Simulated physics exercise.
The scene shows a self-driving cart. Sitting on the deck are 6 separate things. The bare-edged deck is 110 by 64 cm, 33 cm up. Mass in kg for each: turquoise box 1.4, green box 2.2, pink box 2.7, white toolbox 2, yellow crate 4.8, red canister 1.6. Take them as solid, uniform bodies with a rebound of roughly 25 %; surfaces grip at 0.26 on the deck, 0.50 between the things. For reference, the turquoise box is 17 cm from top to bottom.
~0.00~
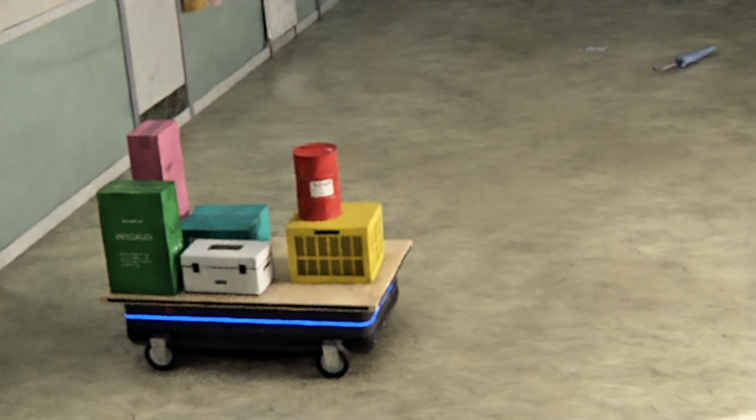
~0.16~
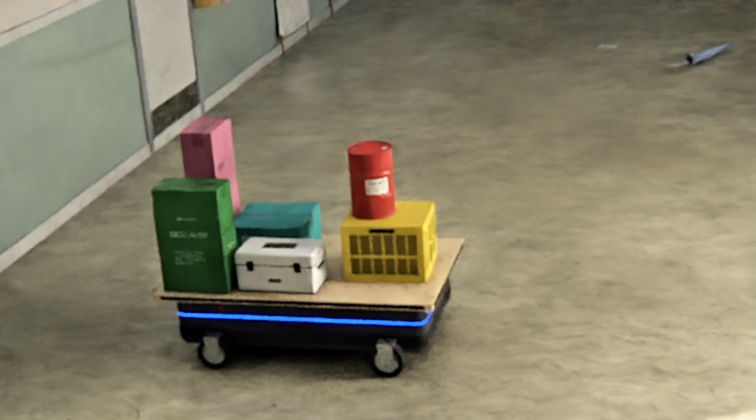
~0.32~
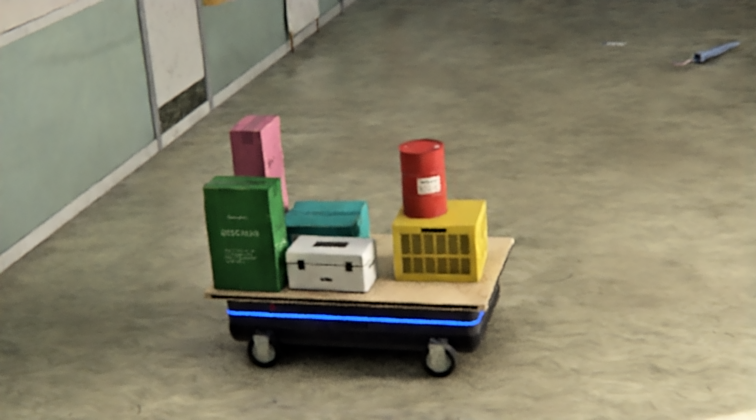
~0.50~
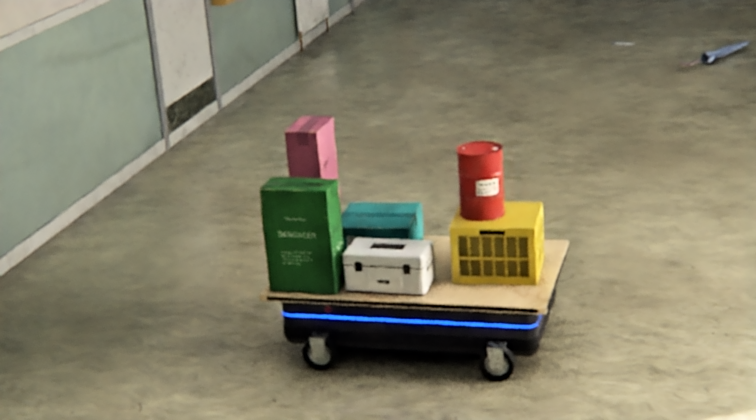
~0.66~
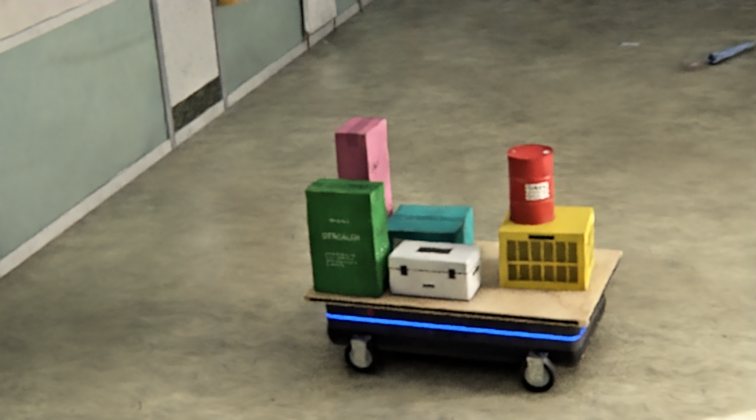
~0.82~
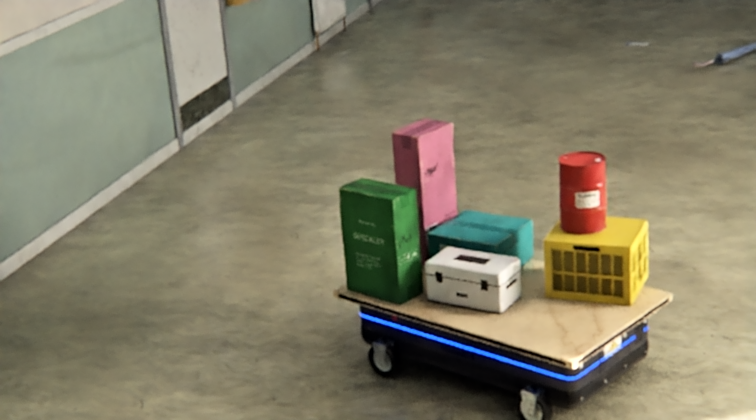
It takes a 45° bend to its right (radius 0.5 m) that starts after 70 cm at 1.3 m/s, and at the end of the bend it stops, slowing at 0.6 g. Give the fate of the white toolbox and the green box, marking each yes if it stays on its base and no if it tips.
One by one: Most likely the white toolbox does not pitch over; most likely the green box does not pitch over.
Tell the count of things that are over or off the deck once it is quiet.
My answer is 4.
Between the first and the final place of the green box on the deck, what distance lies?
Start to finish, roughly 14 cm.
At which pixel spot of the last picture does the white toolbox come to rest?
It finishes at roughly (570, 338).
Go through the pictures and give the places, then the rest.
Cart has run 0 cm; white toolbox (228, 267); green box (143, 238), in the first frame.
Cart has run 21 cm; yellow crate (390, 241); red canister (372, 180), in the second frame.
Cart has run 42 cm; turquoise box (325, 232); pink box (261, 186), in the third frame.
Cart has run 65 cm; yellow crate (498, 242); red canister (481, 181), in the fourth frame.
Cart has run 86 cm, turned 5°; yellow crate (547, 247) moved 4 cm; turquoise box (428, 237), in the fifth frame.
Cart has run 107 cm, turned 25°; white toolbox (473, 279) moved 10 cm; green box (381, 240), in the sixth frame.
After 1.02 s, cart has run 133 cm, turned 44°; yellow crate and red canister now off the deck; white toolbox moved 17 cm near (507, 299); green box moved 2 cm near (411, 250).
After 1.32 s, cart has run 154 cm, turned 45°, stopped; white toolbox moved 20 cm near (555, 329); green box moved 7 cm near (450, 272); pink box moved 21 cm.
After 1.52 s, cart has run 154 cm, turned 45°, stopped; white toolbox moved 26 cm near (569, 338); green box moved 14 cm near (460, 278); pink box 7° off upright.
After 2.42 s, cart has run 154 cm, turned 45°, stopped; turquoise box and pink box now off the deck; white toolbox moved 27 cm near (570, 338); green box moved 14 cm near (461, 278).
In the end (2.9 s), off the deck and tipped over, turquoise box, pink box, yellow crate and red canister; not toppled but over 10 cm from the start, green box and white toolbox. In the last view, white toolbox near (570, 338), green box near (461, 278).
